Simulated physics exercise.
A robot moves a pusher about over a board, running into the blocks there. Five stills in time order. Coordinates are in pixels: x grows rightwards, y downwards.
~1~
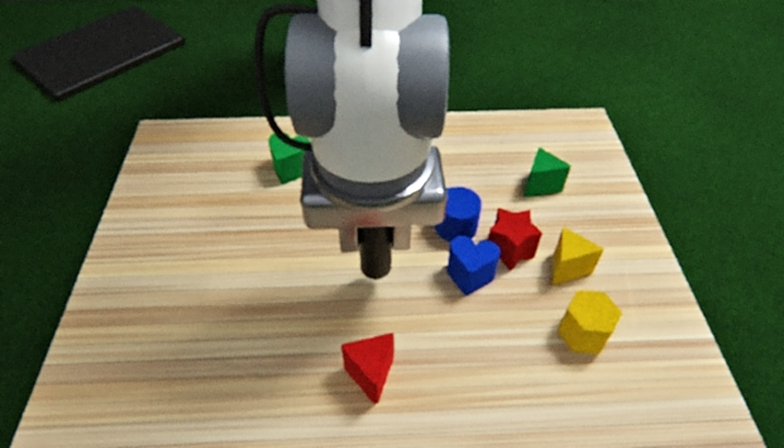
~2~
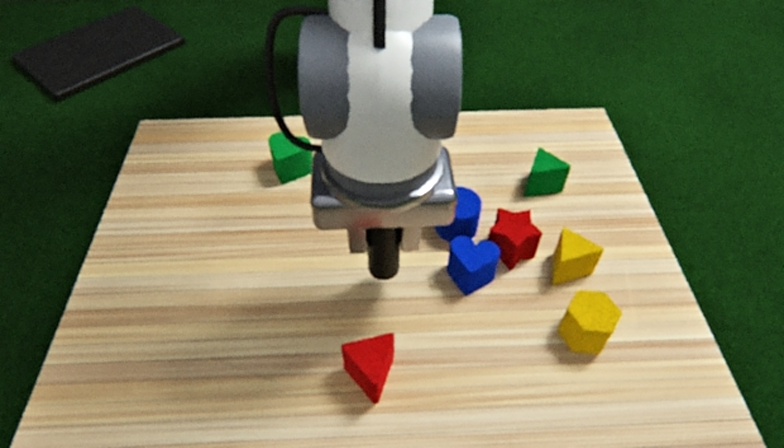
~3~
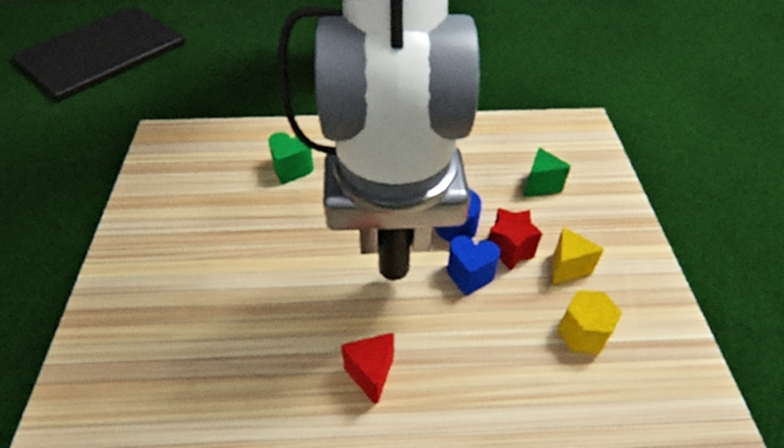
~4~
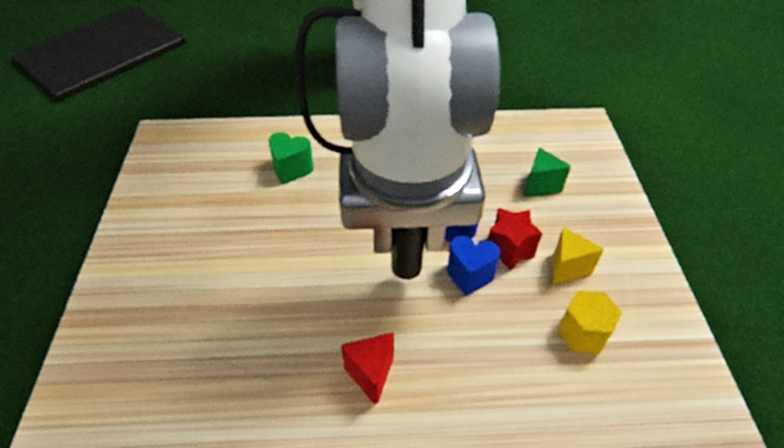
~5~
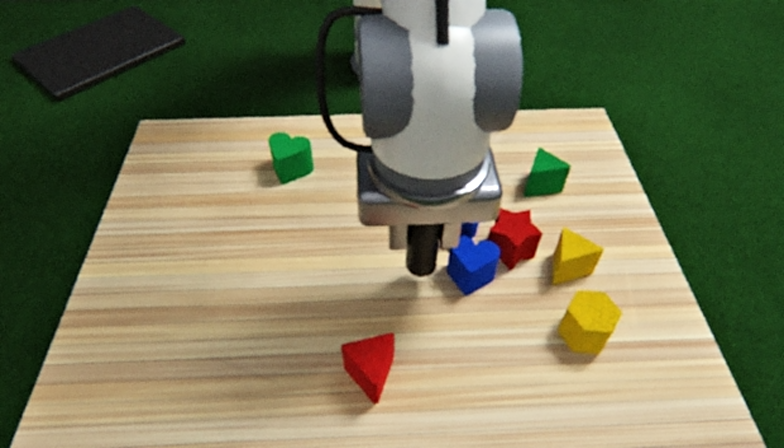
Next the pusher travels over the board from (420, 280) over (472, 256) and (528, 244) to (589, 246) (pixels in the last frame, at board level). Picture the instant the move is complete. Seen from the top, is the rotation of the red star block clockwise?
Final answer: No.
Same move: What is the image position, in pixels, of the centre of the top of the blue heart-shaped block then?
Its top centre lands on (517, 250).
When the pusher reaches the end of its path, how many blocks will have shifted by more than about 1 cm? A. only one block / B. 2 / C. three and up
Option C.
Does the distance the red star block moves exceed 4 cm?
That would be a yes.
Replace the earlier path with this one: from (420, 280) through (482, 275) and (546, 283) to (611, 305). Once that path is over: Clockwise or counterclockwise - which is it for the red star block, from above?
Its spin: Anticlockwise.
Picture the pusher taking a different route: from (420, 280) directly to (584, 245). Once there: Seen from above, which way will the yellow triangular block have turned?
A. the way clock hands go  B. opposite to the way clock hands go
It's A.
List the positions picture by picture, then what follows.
Pusher's lower end at (376, 267); blue circular block at (460, 202); blue heart-shaped block at (474, 252); red star block at (516, 225); yellow triangular block at (577, 245), in the first frame.
Pusher at (384, 268); blocks still, in the second frame.
Pusher at (394, 269); blocks still, in the third frame.
Pusher at (407, 268); blocks still, in the fourth frame.
Pusher at (421, 265); blue circular block hidden; blue heart-shaped block at (474, 252); red star block at (516, 225); yellow triangular block at (577, 245), in the fifth frame.
On the path given first. One third of the way, pusher at (476, 240); blue heart-shaped block at (505, 250), turned 65° clockwise; red star block at (522, 222).
Two thirds of the way, pusher at (535, 229); blue heart-shaped block at (517, 250), turned 105° clockwise; red star block at (572, 208), turned 20° anticlockwise; yellow triangular block at (585, 243), turned 45° clockwise.
At the end, pusher at (595, 231); blue circular block still; blue heart-shaped block at (517, 250), turned 105° clockwise; red star block at (606, 199), turned 90° anticlockwise; yellow triangular block at (593, 244), turned 80° clockwise.
